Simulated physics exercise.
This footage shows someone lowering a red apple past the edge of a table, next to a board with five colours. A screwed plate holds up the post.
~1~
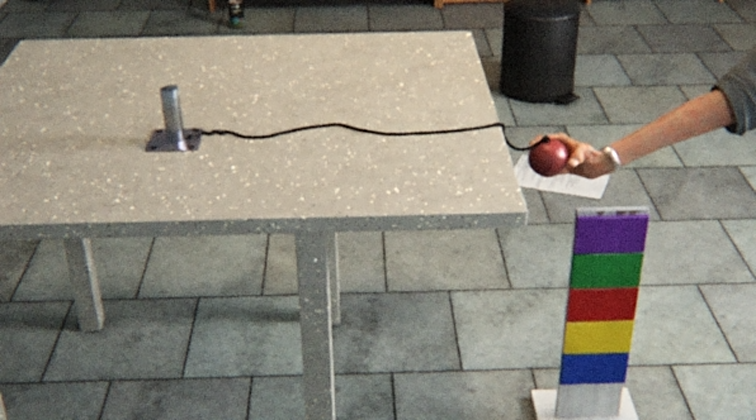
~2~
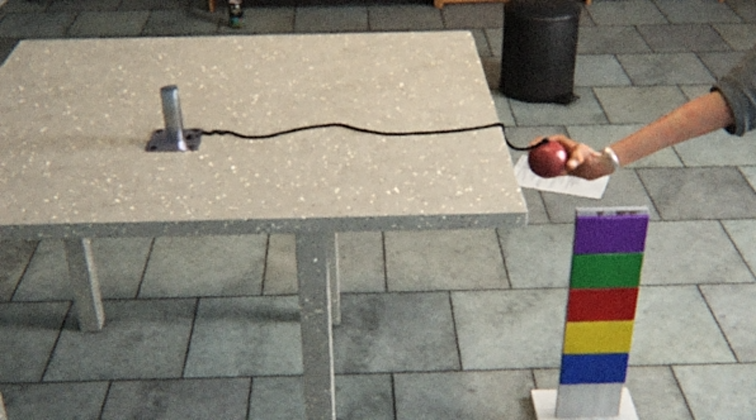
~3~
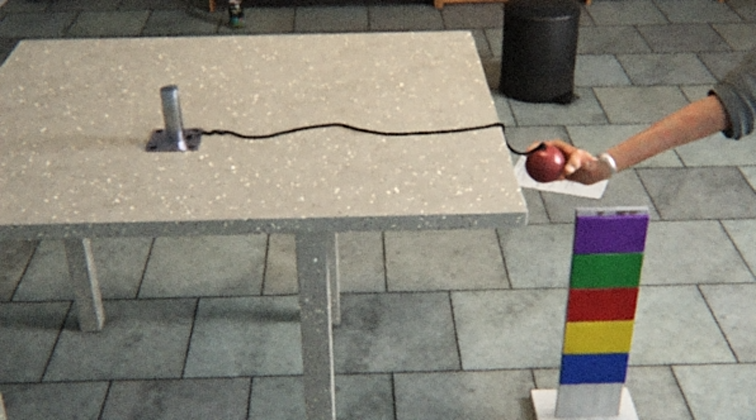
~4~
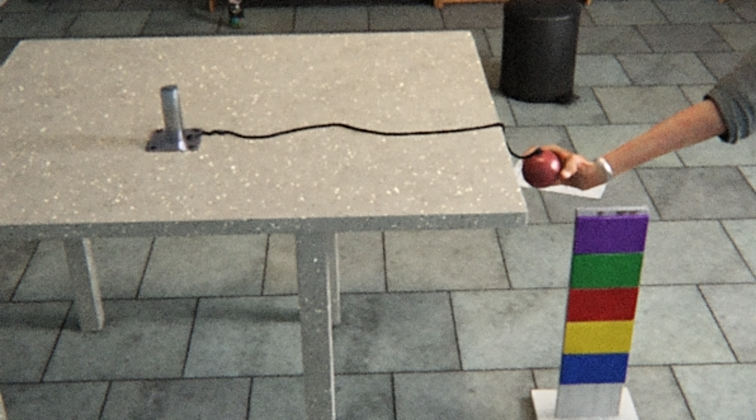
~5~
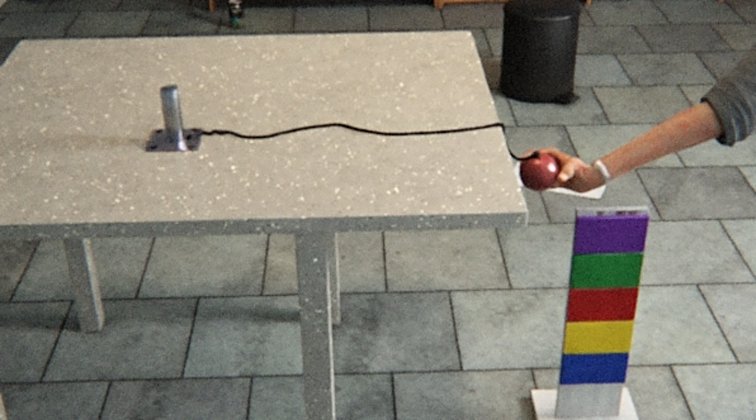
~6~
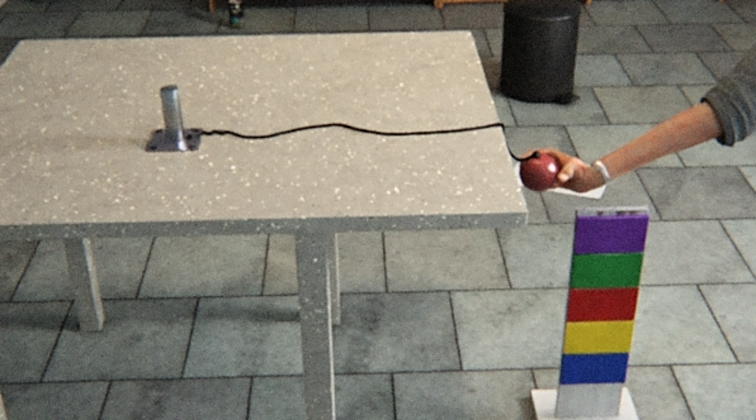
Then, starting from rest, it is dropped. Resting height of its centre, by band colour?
Purple.
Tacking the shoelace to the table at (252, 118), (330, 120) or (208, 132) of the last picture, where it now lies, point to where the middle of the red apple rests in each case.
(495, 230), (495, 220) and (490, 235).
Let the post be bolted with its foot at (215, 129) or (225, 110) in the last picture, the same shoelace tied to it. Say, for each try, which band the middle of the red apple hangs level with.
First case: Green. Second case: Green.
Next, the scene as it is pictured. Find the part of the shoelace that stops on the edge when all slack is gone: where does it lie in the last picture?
(461, 130), give or take.
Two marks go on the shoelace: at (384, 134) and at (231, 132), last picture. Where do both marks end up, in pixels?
End: (426, 127) and then (258, 135).
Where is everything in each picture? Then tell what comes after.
The first picture shows red apple (548, 158); purple (612, 236); green (607, 272); red (603, 305); yellow (599, 338); blue (595, 370).
The second picture shows red apple (548, 159); shoelace through (220, 131) (275, 135) (341, 125) (413, 133) (487, 127).
The third picture shows red apple (544, 164).
The fourth picture shows red apple (541, 169); shoelace through (220, 131) (275, 135) (341, 125) (413, 133) (487, 127).
The fifth picture shows red apple (538, 172).
The sixth picture shows red apple (538, 173); shoelace through (220, 131) (275, 135) (341, 125) (413, 133) (487, 127).
A little later, apple near (465, 235); level with purple.
Next, apple near (517, 235); level with purple.
When it is over, apple near (488, 240); level with purple. The purple one.
